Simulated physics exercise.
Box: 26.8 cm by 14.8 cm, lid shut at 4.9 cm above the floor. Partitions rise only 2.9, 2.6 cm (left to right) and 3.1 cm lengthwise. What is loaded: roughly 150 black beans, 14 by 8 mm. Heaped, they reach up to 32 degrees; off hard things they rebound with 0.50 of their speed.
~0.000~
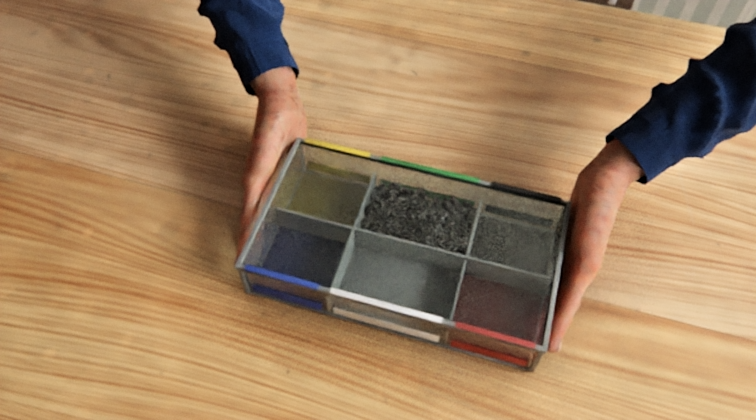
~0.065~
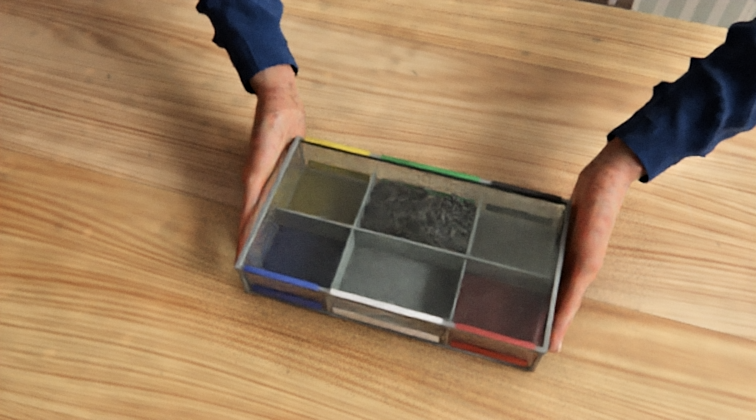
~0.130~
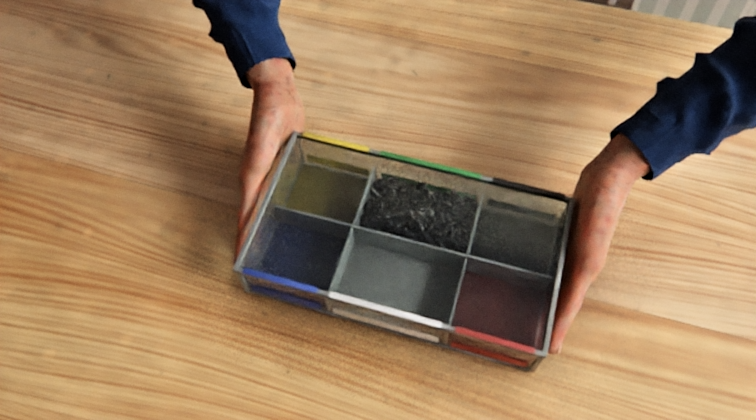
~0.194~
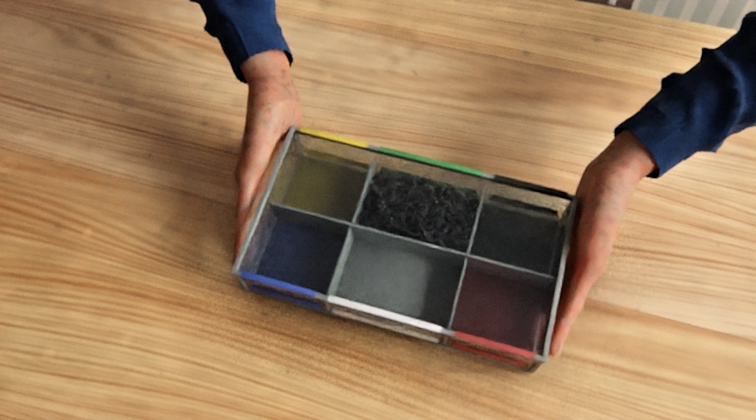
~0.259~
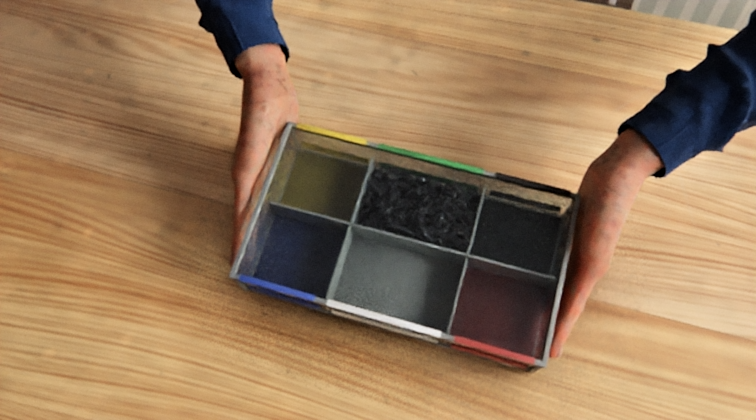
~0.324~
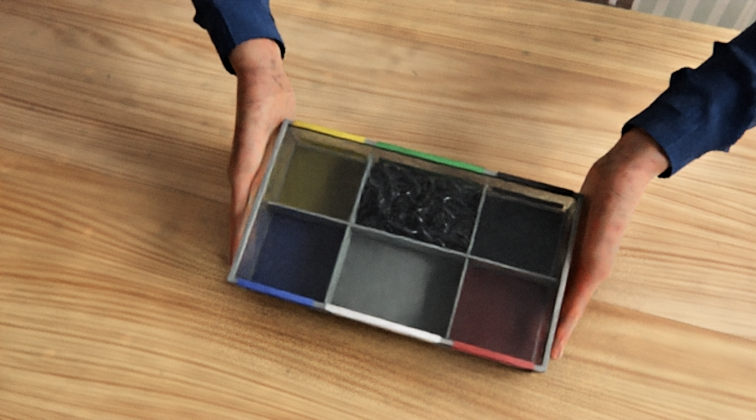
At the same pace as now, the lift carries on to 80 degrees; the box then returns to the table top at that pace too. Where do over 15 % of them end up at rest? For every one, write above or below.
Red below, blue below, green above, yellow below, white above, black below.
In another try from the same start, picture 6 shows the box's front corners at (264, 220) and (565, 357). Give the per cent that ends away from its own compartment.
About 60 %.
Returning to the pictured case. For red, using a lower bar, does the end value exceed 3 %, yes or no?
Red yes.
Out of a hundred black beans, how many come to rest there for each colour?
Red: 10 %, blue: 0 %, green: 60 %, yellow: 0 %, white: 30 %, black: 0 %.
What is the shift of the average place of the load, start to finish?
About 5.0 cm.
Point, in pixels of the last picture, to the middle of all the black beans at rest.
After settling, the middle sits near (420, 252).
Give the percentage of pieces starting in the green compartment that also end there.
60 per cent, roughly.
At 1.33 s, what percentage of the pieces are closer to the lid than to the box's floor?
Close to 40 in a hundred.
Then, at 1.33 s, tilt 79 degrees; red 5 %, green 80 %, white 15 %.
Then, at 2.01 s, tilt 34 degrees; red 10 %, green 60 %, white 30 %.
After 2.72 s, tilt 0 degrees; red 10 %, green 60 %, white 30 %.
In the end, at 3.3 s, red 10 %, blue 0 %, green 60 %, yellow 0 %, white 30 %, black 0 %.
